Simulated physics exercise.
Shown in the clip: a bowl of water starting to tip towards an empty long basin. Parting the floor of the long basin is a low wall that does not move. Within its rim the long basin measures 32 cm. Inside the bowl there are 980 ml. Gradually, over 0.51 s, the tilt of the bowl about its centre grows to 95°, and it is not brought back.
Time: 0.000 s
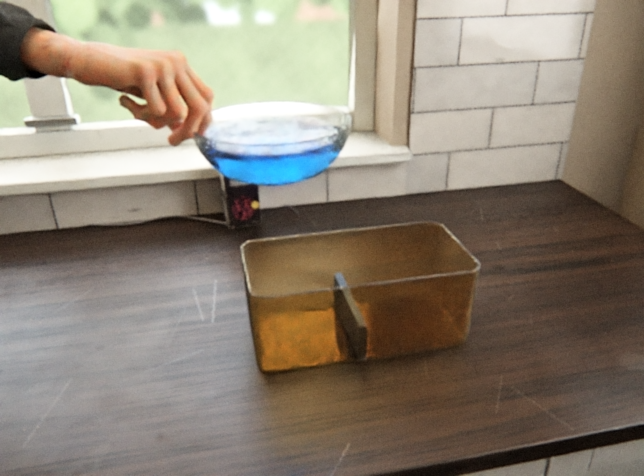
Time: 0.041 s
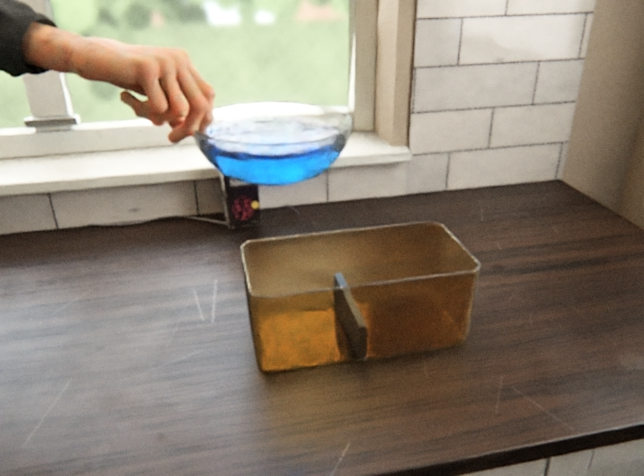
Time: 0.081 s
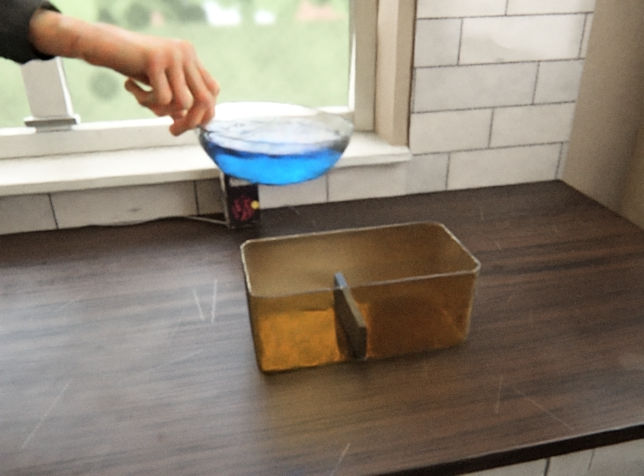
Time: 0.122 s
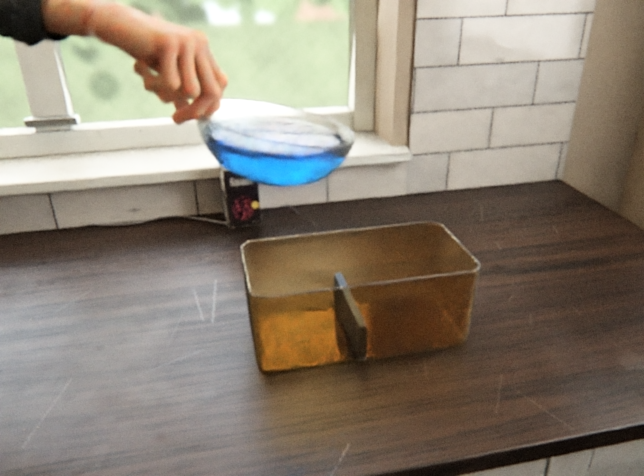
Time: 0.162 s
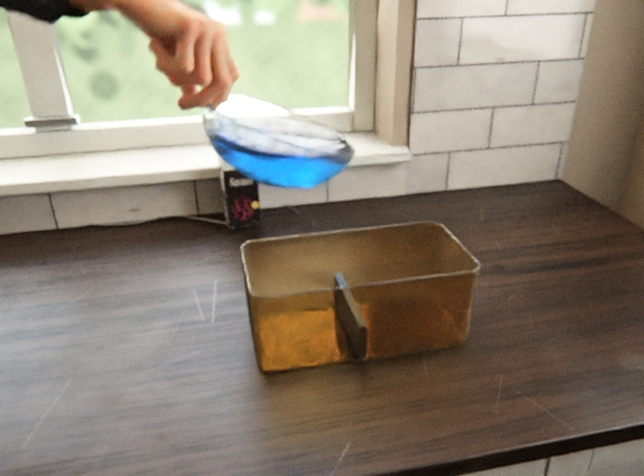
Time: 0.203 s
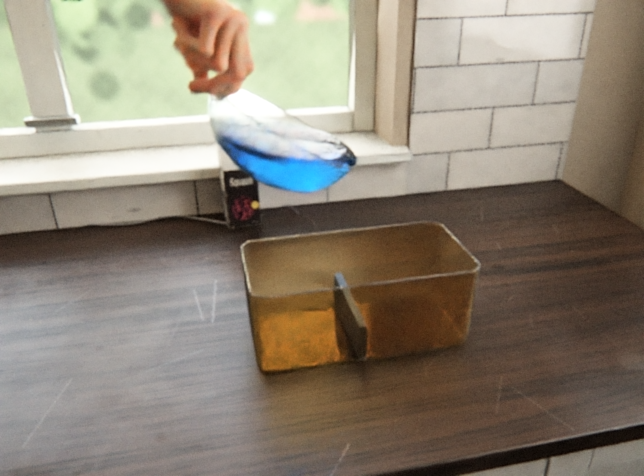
On a kitchen counter by a window, a hand tilting a glass bowl of blue water rightward above a divided amber basin.
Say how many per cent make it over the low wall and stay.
About 71 per cent makes it over and stays.
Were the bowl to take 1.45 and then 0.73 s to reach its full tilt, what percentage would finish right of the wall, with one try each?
Respectively 90 and 80 %.
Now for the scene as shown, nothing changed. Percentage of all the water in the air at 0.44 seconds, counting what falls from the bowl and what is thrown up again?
Near 56 per cent of it all.
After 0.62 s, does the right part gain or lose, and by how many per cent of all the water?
Change: Decrease, about 1.
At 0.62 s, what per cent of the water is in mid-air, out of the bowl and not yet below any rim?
Near 14 in a hundred.
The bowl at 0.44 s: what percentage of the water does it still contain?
Roughly 6 %.
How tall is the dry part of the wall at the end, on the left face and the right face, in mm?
About 46 mm on the left, about 28 mm on the right.
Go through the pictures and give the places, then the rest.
In the first frame, it leans 0°; its right rim is at (348, 117); the water meets the walls at (197, 139) and (342, 128); the long basin's rim runs from (245, 269) to (459, 244); the wall's top is at (349, 298).
In the second frame, it leans 2°; its right rim is at (349, 119); the water meets the walls at (197, 137) and (342, 130).
In the third frame, it leans 6°; its right rim is at (350, 125); the water meets the walls at (199, 134) and (343, 132).
In the fourth frame, it leans 13°; its right rim is at (351, 134); the water meets the walls at (202, 130) and (345, 137).
In the fifth frame, it leans 22°; its right rim is at (351, 146); the water meets the walls at (207, 126) and (349, 141).
In the sixth frame, it leans 33°; its right rim is at (349, 160); the water meets the walls at (214, 126) and (336, 144); 3 per cent is over the edge.
Then, 0.44 s in, the tilt is 91° and 6 per cent is still to pour, 0 is left of the wall and 38 right of it.
Then, 0.62 s in, the tilt is 95° and 0 per cent is still to pour, 11 is left of the wall and 72 right of it.
Then, 0.81 s in, the tilt is 95° and 0 per cent is still to pour, 16 is left of the wall and 65 right of it.
Then, 1.01 s in, the tilt is 95° and 0 per cent is still to pour, 21 is left of the wall and 74 right of it.
Finally, 24 per cent lies left of the wall, 71 right of it and 5 outside.
